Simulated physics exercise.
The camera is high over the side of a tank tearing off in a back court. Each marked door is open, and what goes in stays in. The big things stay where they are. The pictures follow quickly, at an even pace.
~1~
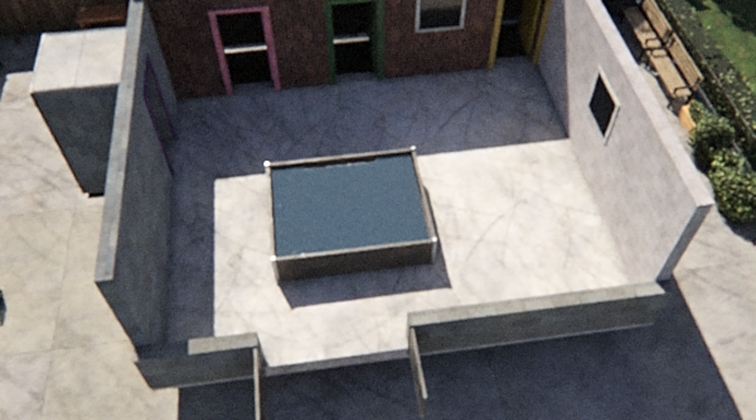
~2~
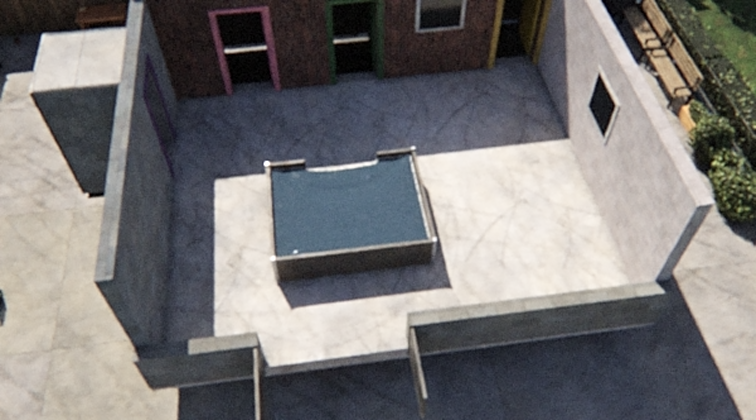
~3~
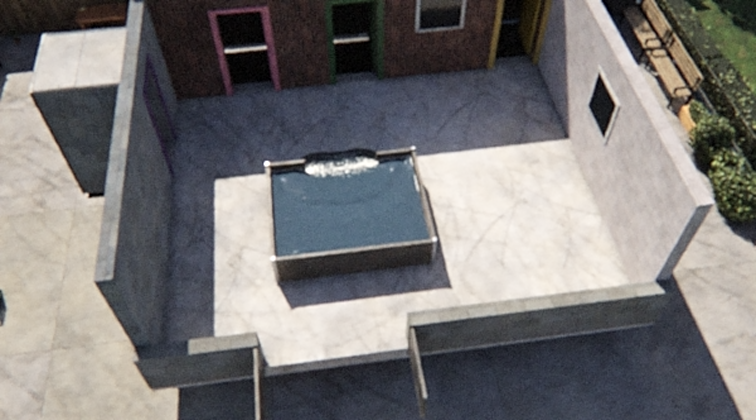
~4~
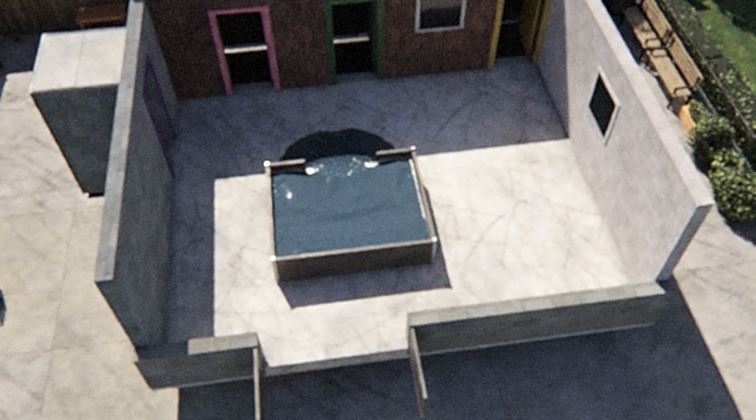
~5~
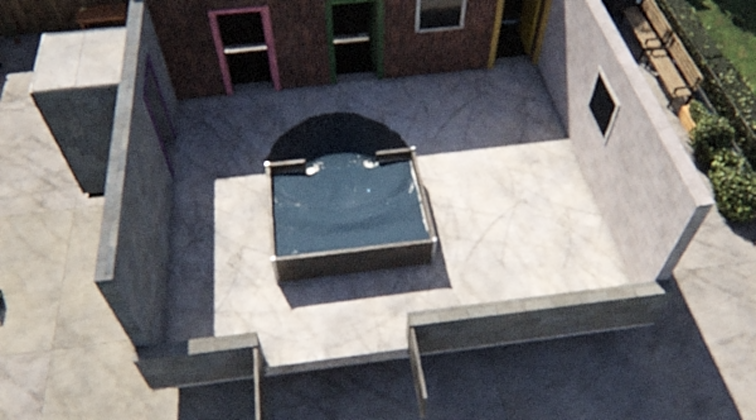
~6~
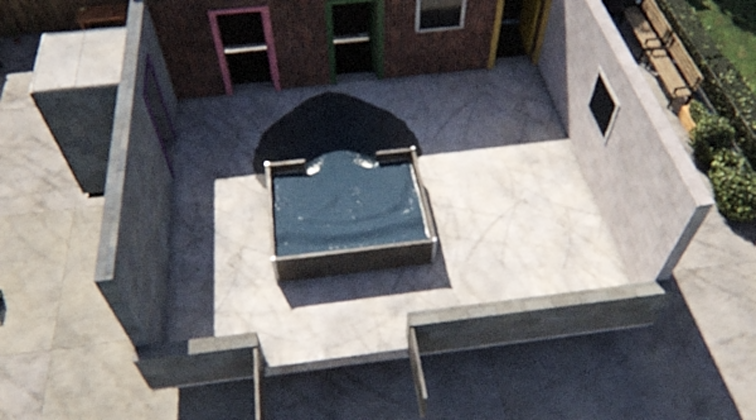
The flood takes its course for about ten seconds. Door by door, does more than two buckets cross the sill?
In the end: The green door lets in a lot; the pink door lets in a lot; the yellow door lets in a lot; the purple door lets in a lot.
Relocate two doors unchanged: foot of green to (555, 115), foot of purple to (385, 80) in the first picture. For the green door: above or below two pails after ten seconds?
One by one: Green is over.
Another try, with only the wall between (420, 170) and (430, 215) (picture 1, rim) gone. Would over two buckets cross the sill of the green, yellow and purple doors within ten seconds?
One by one: The green one is under, the yellow one goes over, the purple one lets less in.
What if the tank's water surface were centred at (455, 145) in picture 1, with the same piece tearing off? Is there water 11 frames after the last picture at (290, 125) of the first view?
There: Covered.
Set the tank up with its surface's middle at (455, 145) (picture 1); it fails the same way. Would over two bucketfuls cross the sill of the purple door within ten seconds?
In short: The purple door floods.
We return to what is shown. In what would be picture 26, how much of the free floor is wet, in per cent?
Close to 35 %.
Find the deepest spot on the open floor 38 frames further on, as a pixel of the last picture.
Around (178, 102).
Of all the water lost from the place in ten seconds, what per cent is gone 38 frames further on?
About 75 per cent.
A moment on, water covers 20 % of the floor; the green door over two buckets in, the pink door wet at the sill, nothing in, the yellow door not reached, the purple door not reached.
Next, water covers 25 % of the floor; the green door far over two buckets in, the pink door over two buckets in, the yellow door not reached, the purple door not reached.
Then, water covers 35 % of the floor; the green door far over two buckets in, the pink door far over two buckets in, the yellow door wet at the sill, nothing in, the purple door wet at the sill, nothing in.
Later, water covers 65 % of the floor; the green door far over two buckets in, the pink door far over two buckets in, the yellow door under two buckets in, the purple door under two buckets in.
In the end, water covers 90 % of the floor; the green door far over two buckets in, the pink door far over two buckets in, the yellow door over two buckets in, the purple door over two buckets in.
